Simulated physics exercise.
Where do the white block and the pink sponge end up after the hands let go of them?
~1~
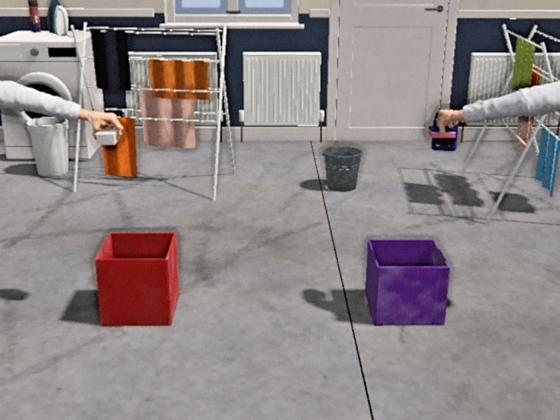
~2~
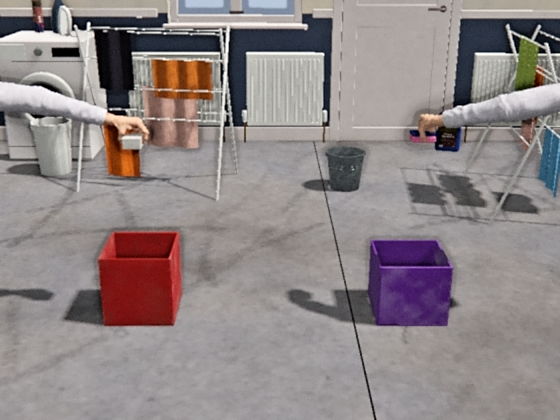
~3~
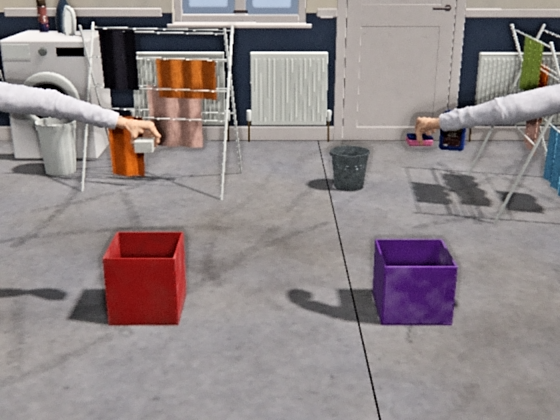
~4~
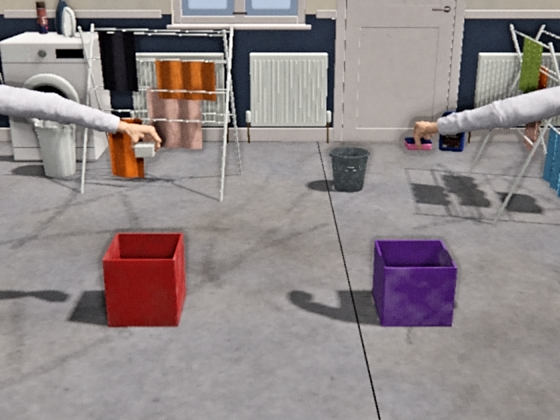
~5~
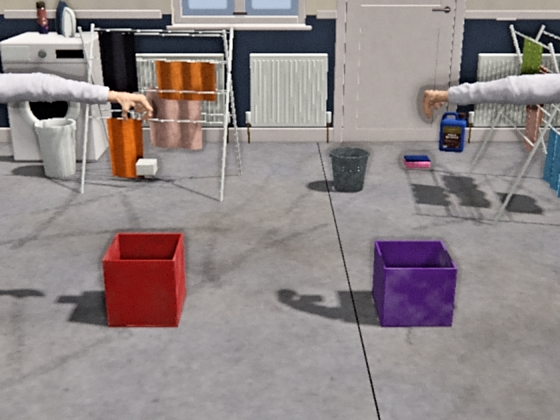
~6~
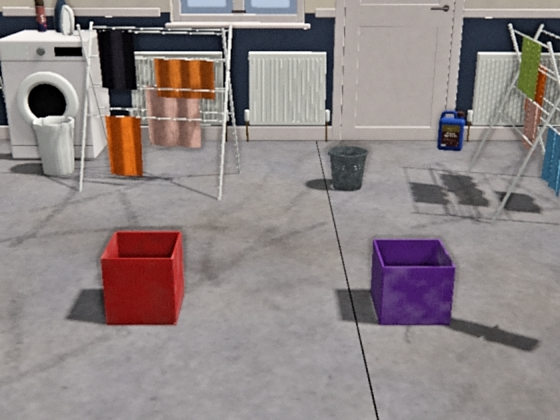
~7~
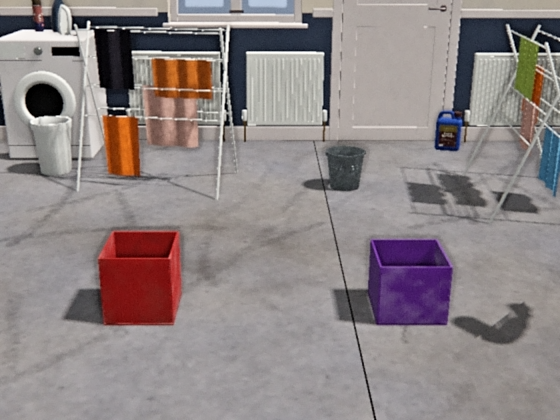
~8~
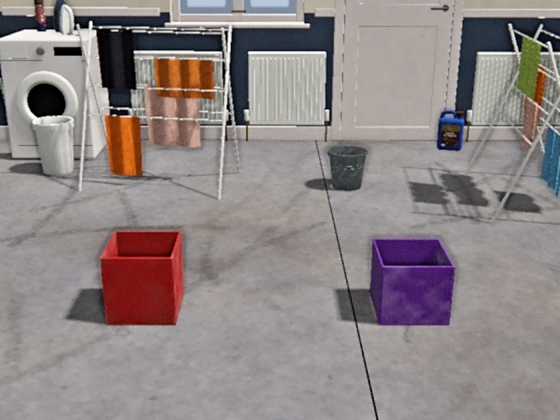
Both land inside the boxes below them, the white block in the red box on the left and the pink sponge in the purple box on the right.
